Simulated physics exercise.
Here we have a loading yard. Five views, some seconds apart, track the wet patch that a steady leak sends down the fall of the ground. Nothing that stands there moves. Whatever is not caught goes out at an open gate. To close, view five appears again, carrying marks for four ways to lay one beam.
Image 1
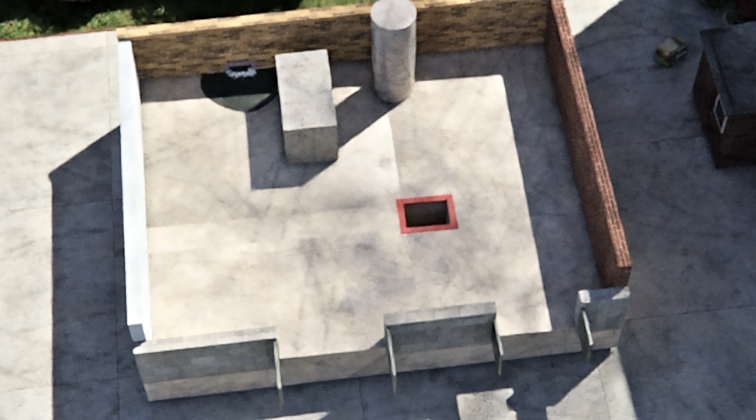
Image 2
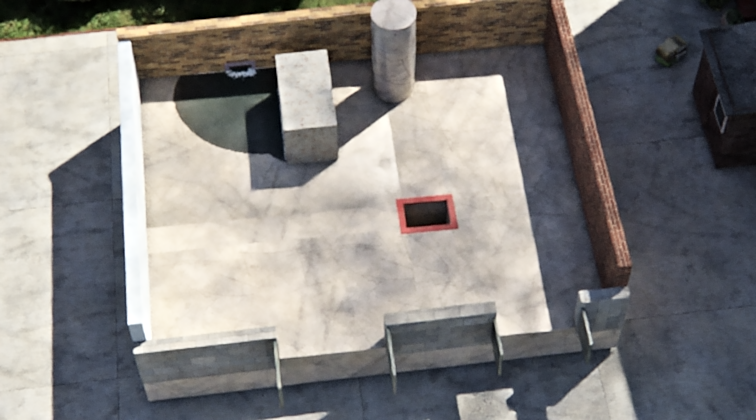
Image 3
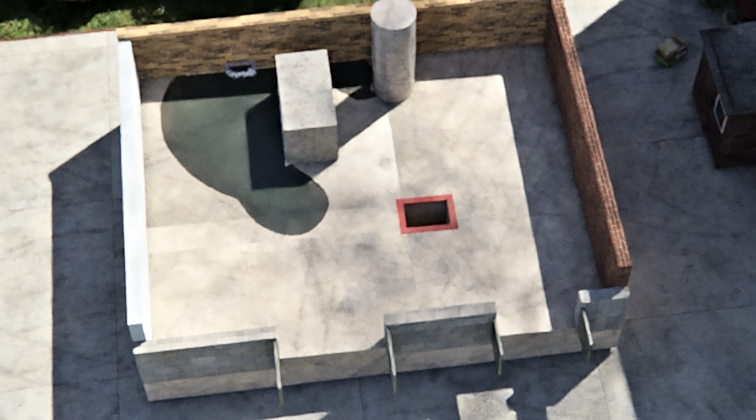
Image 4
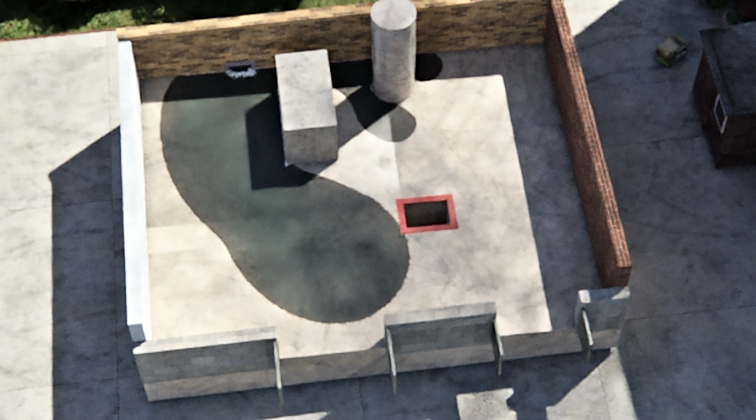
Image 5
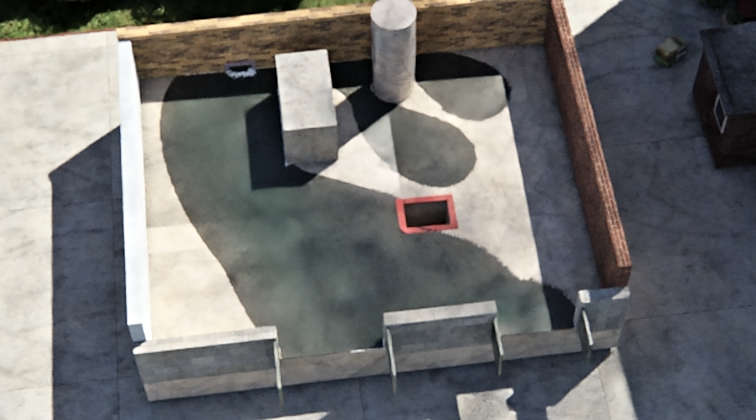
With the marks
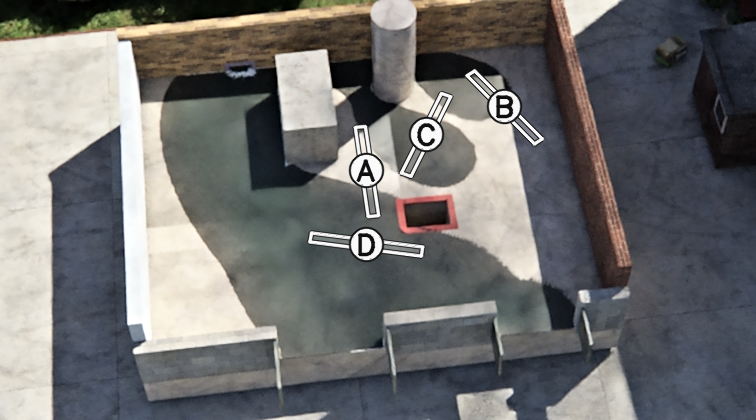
To begin with, a small patch of dark water lies by the back wall of a walled yard, left of a pale block. It spreads around the block and forward across the floor, then widens rightward past the column, reaching the front openings and the red-rimmed pit, which takes in water.
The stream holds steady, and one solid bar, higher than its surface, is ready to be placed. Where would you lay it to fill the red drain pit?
It is D.
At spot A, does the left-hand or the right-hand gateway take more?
The right gate.
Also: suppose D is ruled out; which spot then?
That is spot C.
On the marked copy, A from (373, 216) to (360, 126); B from (470, 73) to (538, 141); C from (406, 174) to (446, 95); D from (310, 237) to (422, 251).
For spot A, about 2 % of the stream runs into the red drain pit, about 98 % out by the gates.
For spot B, about 4 % of the stream runs into the red drain pit, about 95 % out by the gates.
For spot C, about 9 % of the stream runs into the red drain pit, about 90 % out by the gates.
For spot D, about 22 % of the stream runs into the red drain pit, about 78 % out by the gates.
